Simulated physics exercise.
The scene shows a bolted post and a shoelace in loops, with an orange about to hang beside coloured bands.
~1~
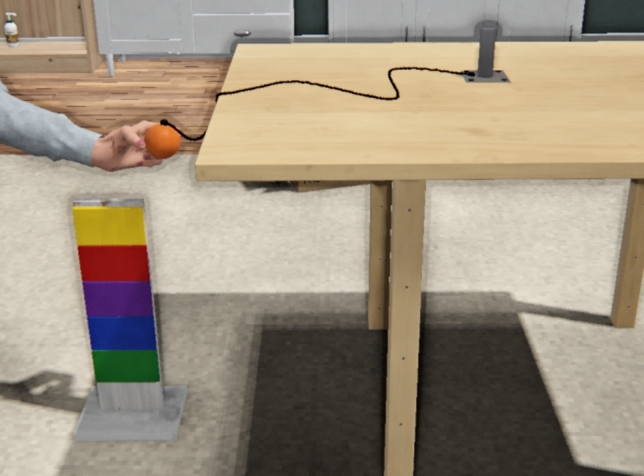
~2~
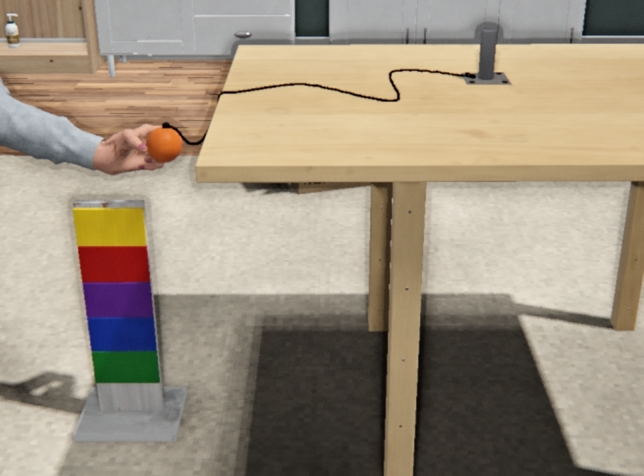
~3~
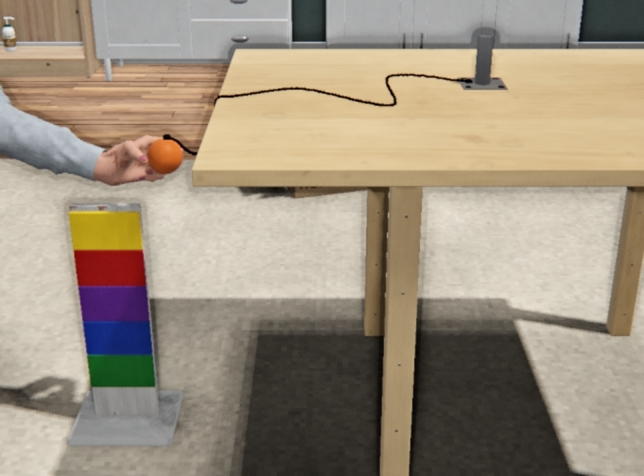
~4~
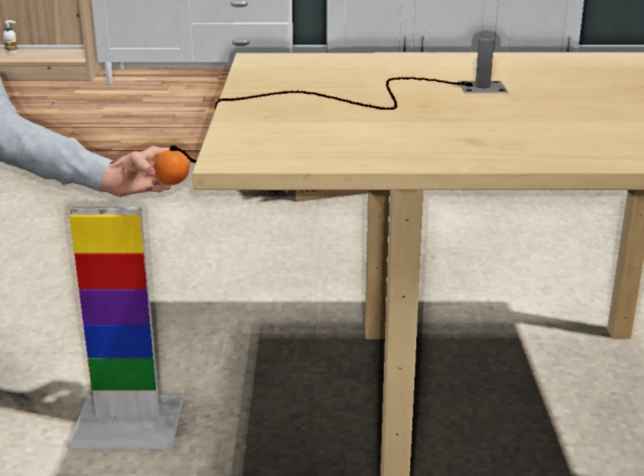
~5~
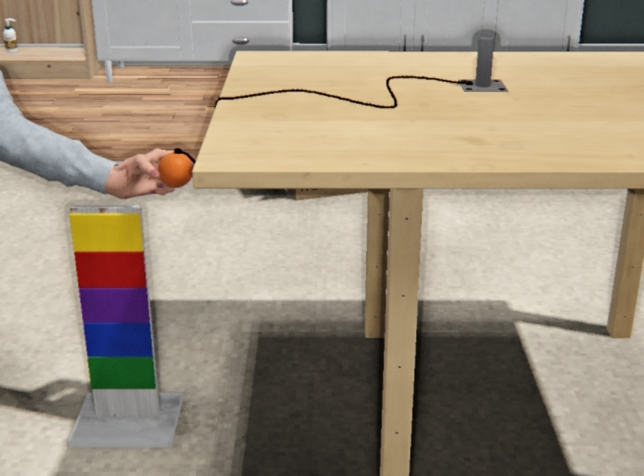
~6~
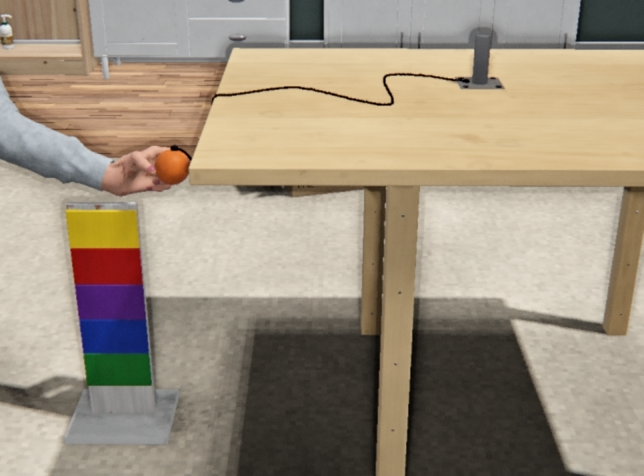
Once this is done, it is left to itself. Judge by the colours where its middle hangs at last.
Level with blue.
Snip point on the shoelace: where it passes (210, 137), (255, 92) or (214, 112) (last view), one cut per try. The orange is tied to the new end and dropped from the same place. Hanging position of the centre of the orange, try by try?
Try 1: (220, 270); try 2: (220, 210); try 3: (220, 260).
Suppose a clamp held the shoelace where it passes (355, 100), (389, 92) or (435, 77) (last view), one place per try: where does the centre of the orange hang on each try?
Estimated spots in sequence: (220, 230), (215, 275), (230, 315).
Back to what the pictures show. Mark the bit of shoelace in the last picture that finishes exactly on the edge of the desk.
Location: About (341, 96).
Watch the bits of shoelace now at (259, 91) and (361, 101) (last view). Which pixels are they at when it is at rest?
Well, the first one sits at (222, 184), and the second one sits at (242, 91).
A little later, orange near (242, 311); level with blue.
Next, orange near (224, 316); level with blue.
When it is over, orange near (231, 321); level with blue. Its centre hangs level with the blue band.
